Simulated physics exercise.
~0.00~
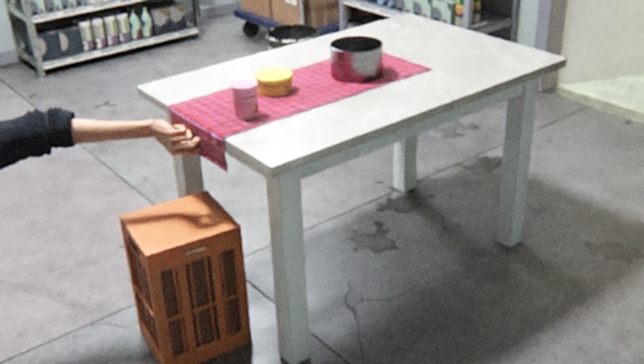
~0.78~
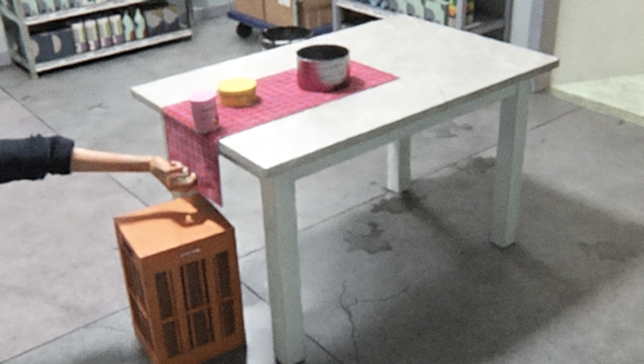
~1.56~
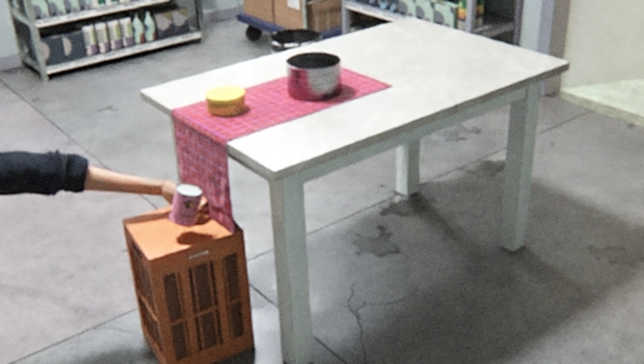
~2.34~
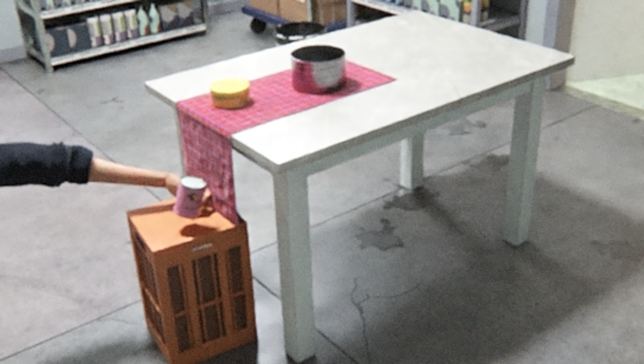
In a room with a concrete floor and shelves of bottles at the back, a white table holds a red checked cloth with a pink tin, a yellow tub and a metal pot on it. A hand reaches in from the left and draws the cloth's end down over the near edge, toward an orange crate. The tin, tub and pot ride left with the cloth, bringing the tin to the edge. The tin then goes over and turns upside down beside the hand, just above the crate. At the end, the hem hangs to the crate, while the tub and pot remain on the table.
